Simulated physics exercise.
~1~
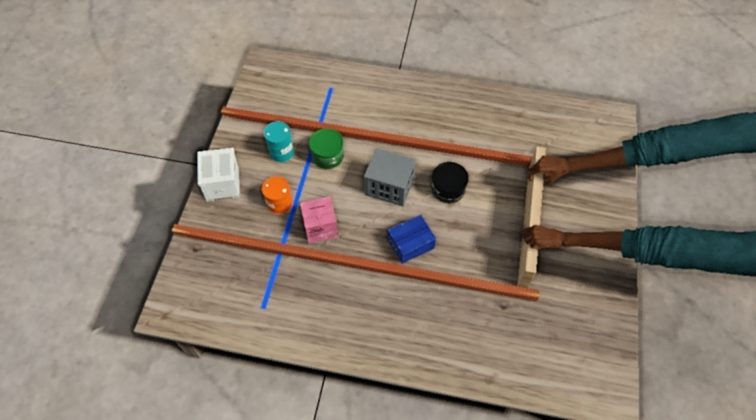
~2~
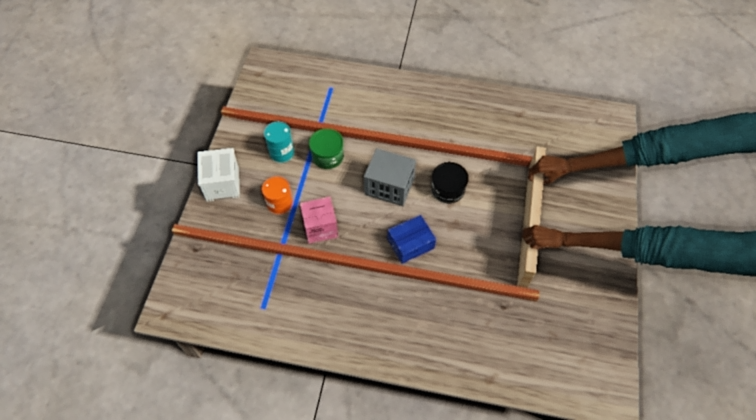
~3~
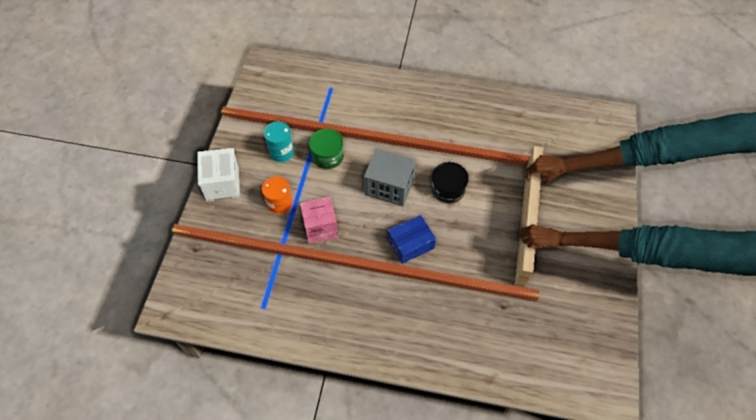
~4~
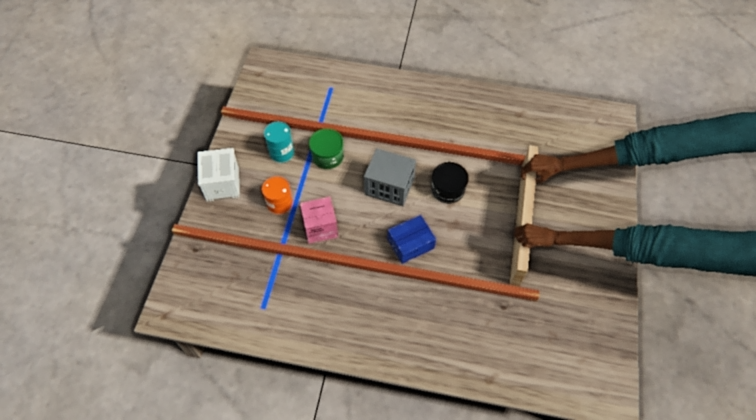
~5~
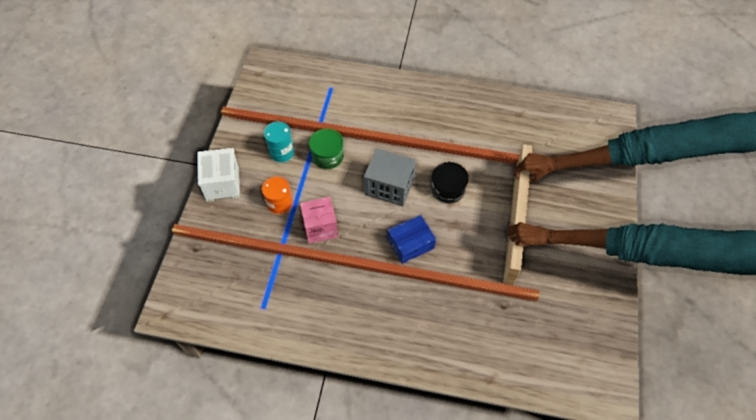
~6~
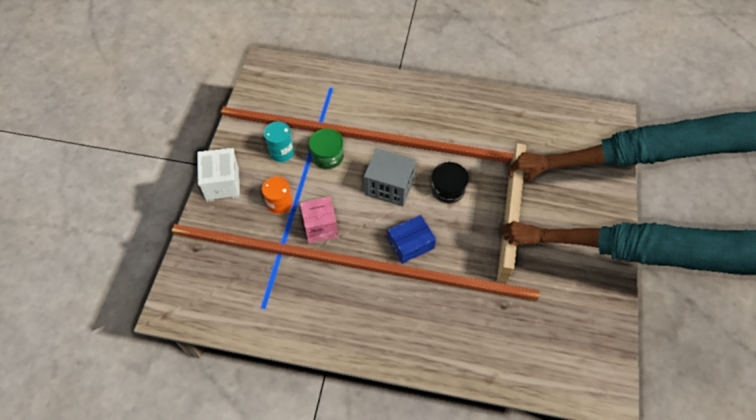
Two hands sliding a wooden plank slightly left between orange rails on a wooden deck, while the scattered boxes and canisters stay still.
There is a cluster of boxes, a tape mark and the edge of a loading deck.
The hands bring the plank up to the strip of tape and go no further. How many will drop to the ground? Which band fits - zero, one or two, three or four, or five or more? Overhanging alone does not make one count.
The band that fits is zero.
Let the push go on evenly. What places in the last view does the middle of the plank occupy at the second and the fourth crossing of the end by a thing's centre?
I'd put the first at about (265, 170) and the next at about (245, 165).
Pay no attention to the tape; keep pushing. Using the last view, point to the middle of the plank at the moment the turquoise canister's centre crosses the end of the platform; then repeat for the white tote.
The middle is at (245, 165) when it's the turquoise canister, and at (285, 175) when it's the white tote.
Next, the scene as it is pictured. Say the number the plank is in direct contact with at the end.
It's 2.
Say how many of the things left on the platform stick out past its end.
Looks like 1 of them.
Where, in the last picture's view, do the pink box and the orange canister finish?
(234, 214) and (228, 192), approximately.
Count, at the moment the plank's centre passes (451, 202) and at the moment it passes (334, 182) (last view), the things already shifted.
First position 1; second position 7.
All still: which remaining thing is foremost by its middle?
The white tote finishes nearest.
A little later, none off yet; white tote at rest near (220, 175); turquoise canister at rest near (280, 142); orange canister at rest near (278, 195).
When it is over, the number that fall off is zero.
